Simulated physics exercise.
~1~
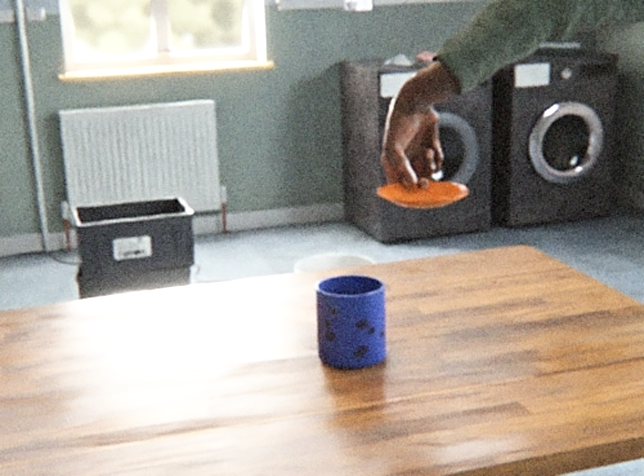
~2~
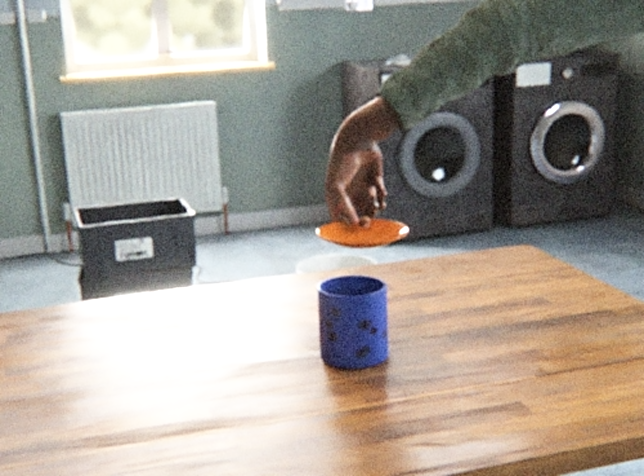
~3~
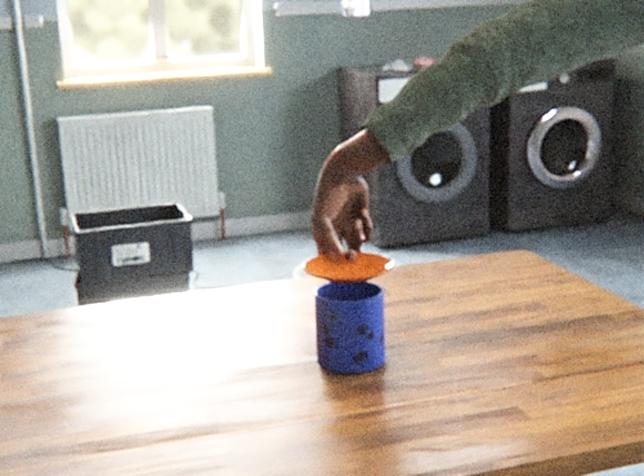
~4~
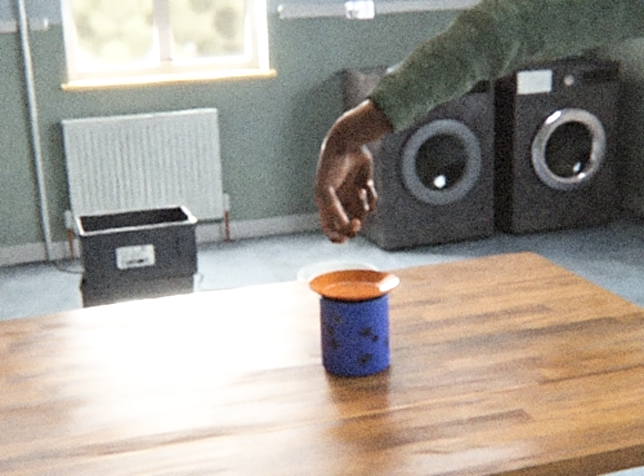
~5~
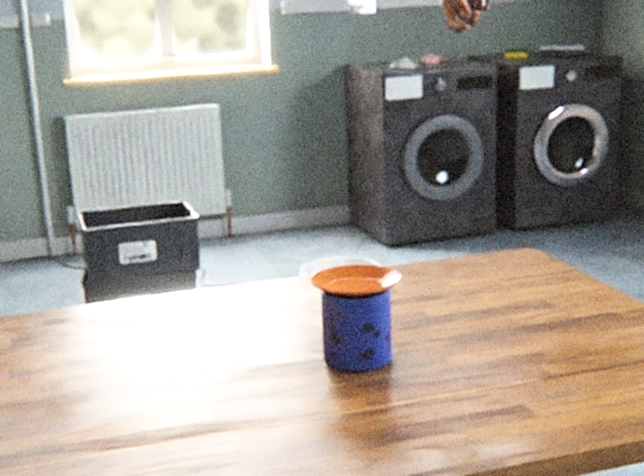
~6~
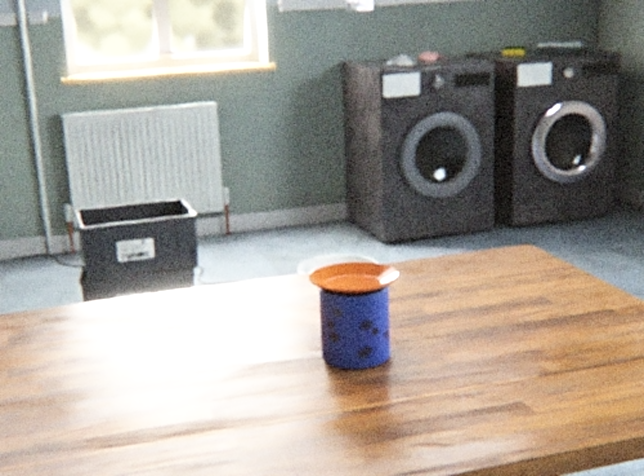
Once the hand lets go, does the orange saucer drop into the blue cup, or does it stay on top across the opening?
The orange saucer stays on top, resting on the rim and covering the opening of the blue cup like a lid.
